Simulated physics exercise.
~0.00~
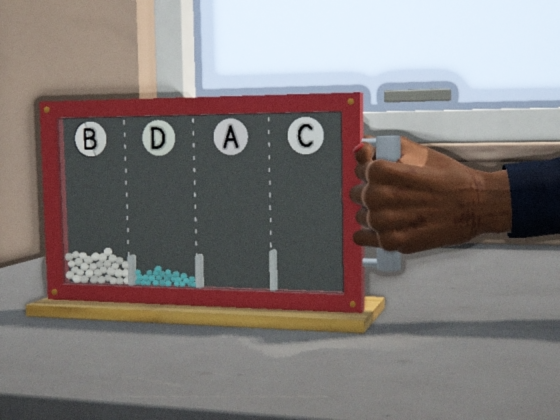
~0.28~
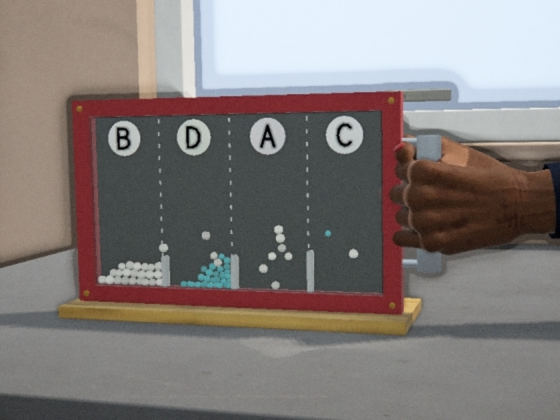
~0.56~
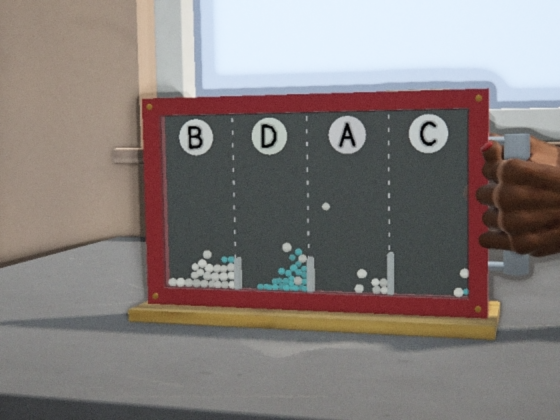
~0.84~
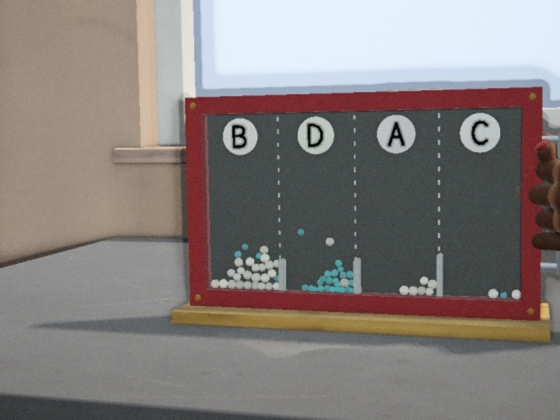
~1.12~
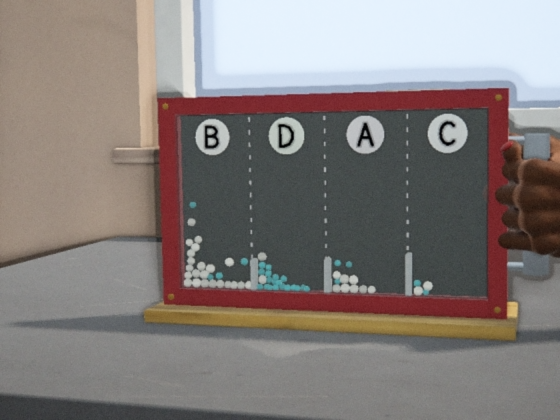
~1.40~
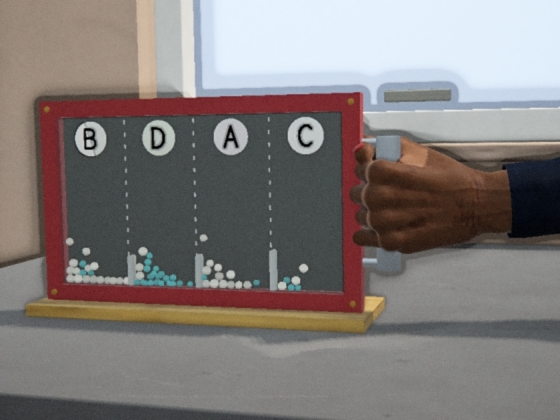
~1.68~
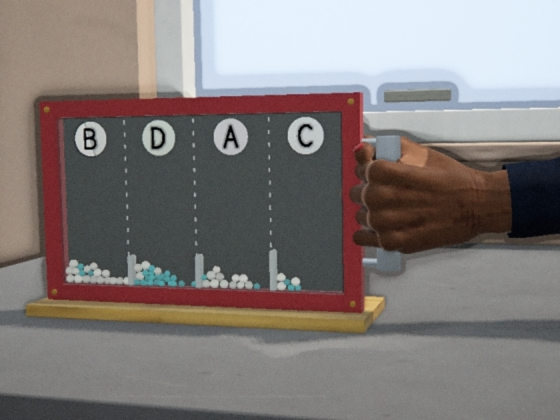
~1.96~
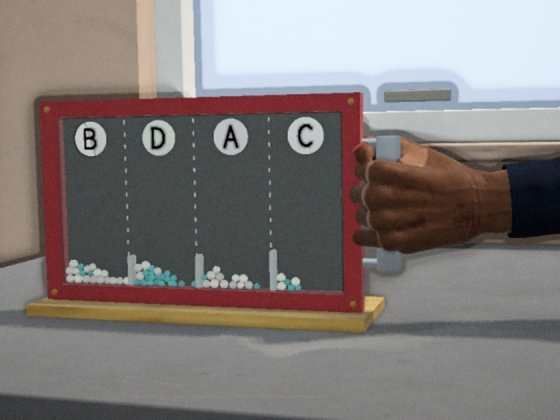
On a grey table by a window, a hand slides a red-framed case right and back, scattering white and turquoise beads across four strips.
